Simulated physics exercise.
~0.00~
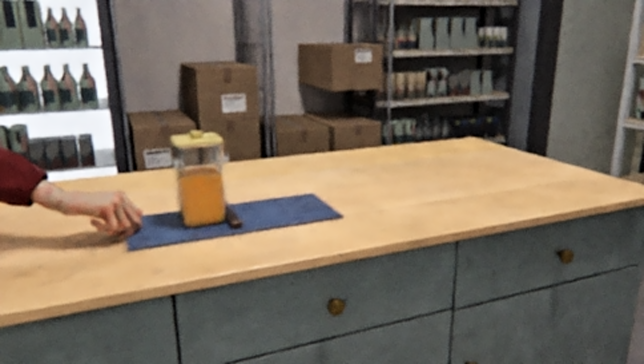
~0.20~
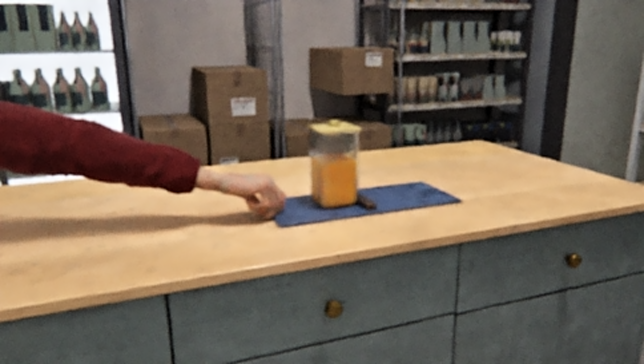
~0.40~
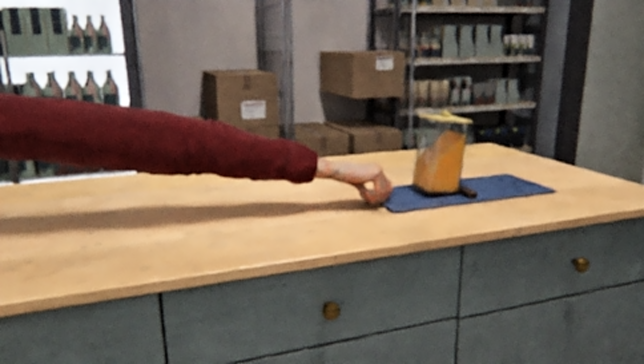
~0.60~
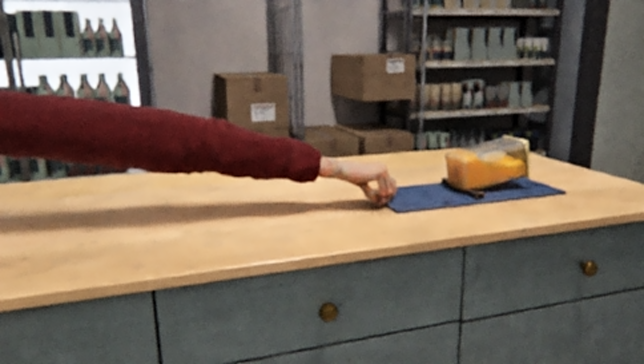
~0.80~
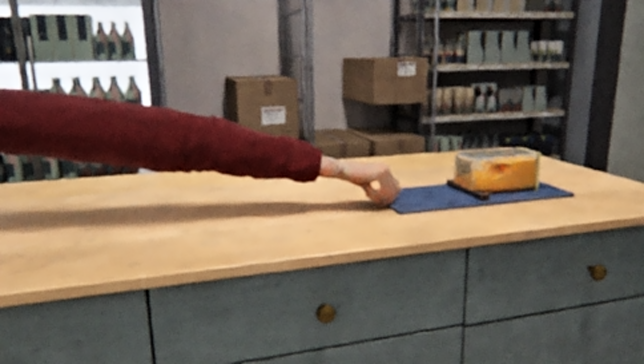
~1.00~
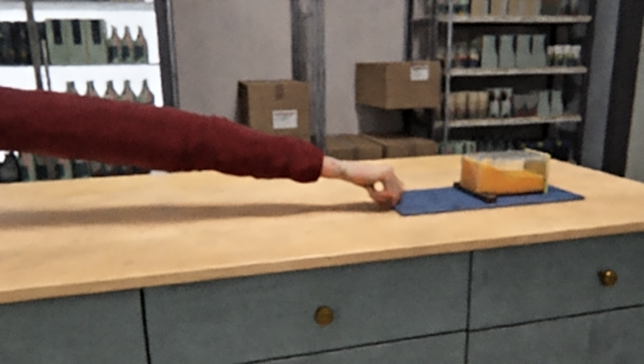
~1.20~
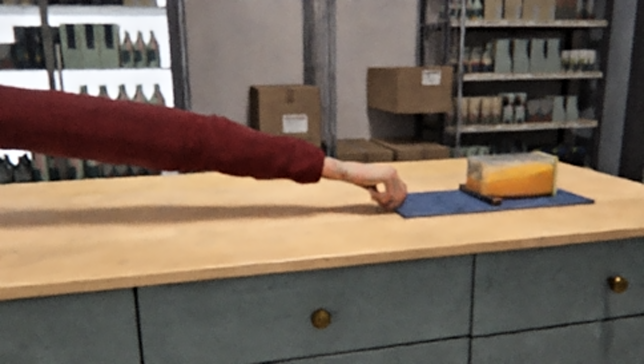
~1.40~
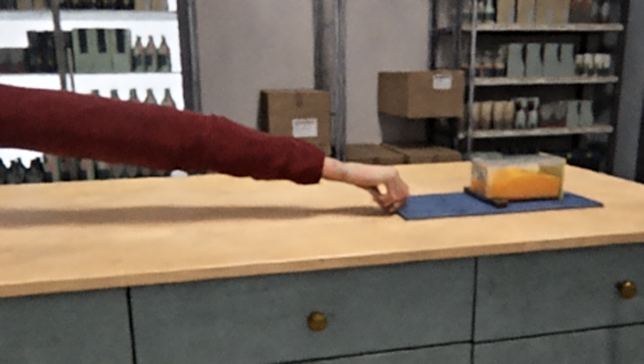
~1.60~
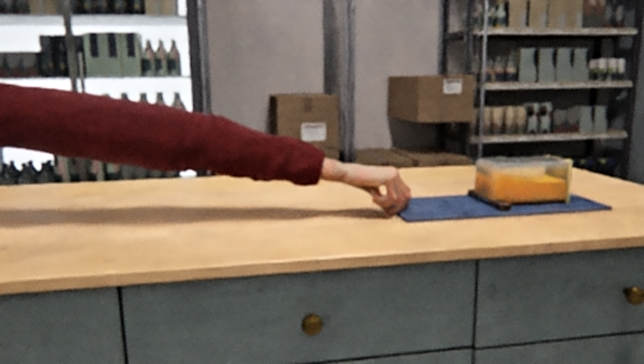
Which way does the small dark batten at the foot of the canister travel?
It travels to the right, along with the blue board.
